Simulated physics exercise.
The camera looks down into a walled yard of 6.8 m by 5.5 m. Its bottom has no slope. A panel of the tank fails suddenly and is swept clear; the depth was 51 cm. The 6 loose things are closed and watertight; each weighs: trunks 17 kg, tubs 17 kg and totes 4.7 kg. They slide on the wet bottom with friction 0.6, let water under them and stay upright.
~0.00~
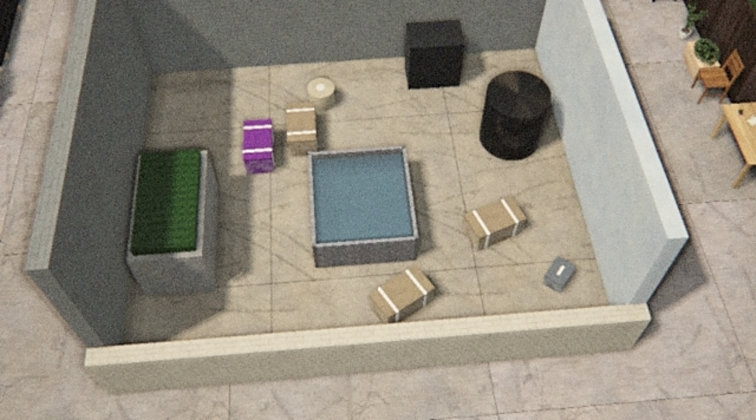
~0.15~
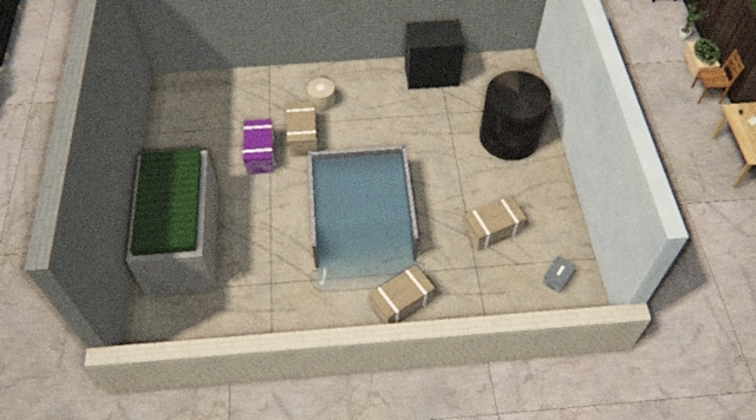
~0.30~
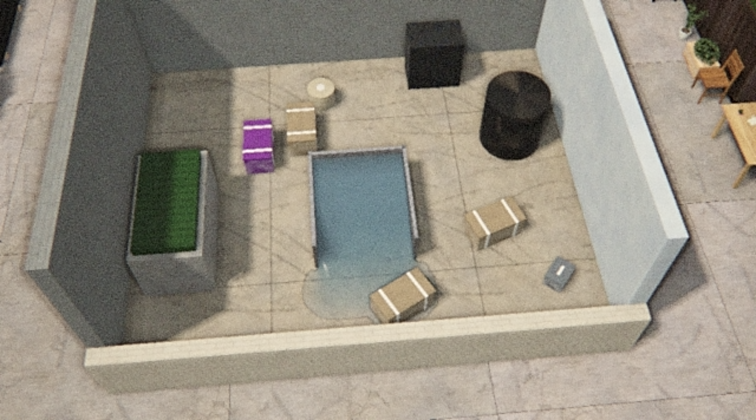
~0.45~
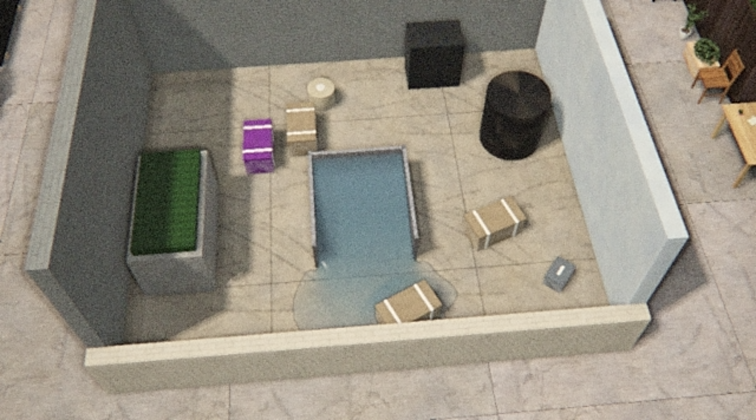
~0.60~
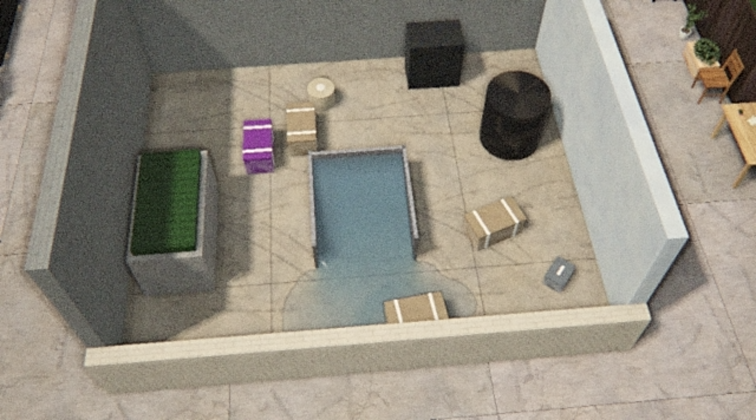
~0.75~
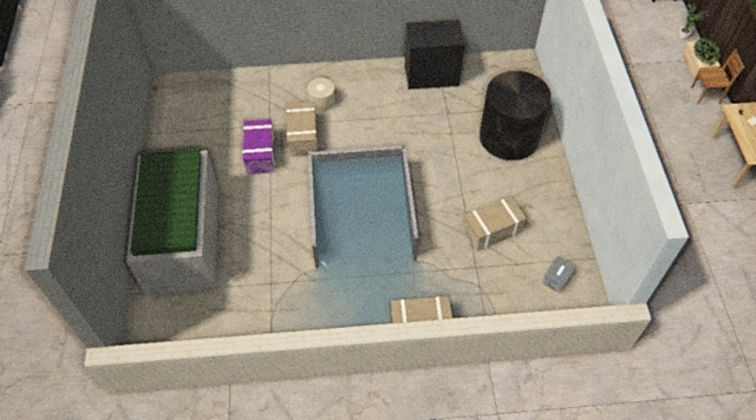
Water spreads from the open front of the tank and pushes a cardboard box toward the near wall.
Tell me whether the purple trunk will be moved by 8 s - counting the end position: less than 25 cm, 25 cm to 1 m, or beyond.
The purple trunk stays put.
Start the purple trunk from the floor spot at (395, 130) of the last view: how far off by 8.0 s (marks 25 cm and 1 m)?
It holds its place.
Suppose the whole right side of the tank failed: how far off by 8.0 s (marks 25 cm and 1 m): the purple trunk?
Then the purple trunk holds its place.
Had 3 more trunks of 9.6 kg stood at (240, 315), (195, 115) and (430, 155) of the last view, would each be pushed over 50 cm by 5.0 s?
In that order: More, less, under.
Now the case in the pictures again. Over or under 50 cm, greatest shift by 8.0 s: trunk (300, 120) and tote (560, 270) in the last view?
In turn: Short of it, over.
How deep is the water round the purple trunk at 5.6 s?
About 1 cm.
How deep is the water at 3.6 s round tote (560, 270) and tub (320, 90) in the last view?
About 3 and 0 cm.
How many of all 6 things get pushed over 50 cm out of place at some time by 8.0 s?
I count 2.
After 1.6 s the purple trunk is near (257, 139), 0.0 m from its start, aground; 0 afloat.
After 3.6 s the purple trunk is near (257, 139), 0.0 m from its start, aground; 1 afloat.
After 5.6 s the purple trunk is near (257, 139), 0.0 m from its start, aground; 1 afloat.
After 8.0 s the purple trunk is near (257, 139), 0.0 m from its start, aground; 1 afloat.
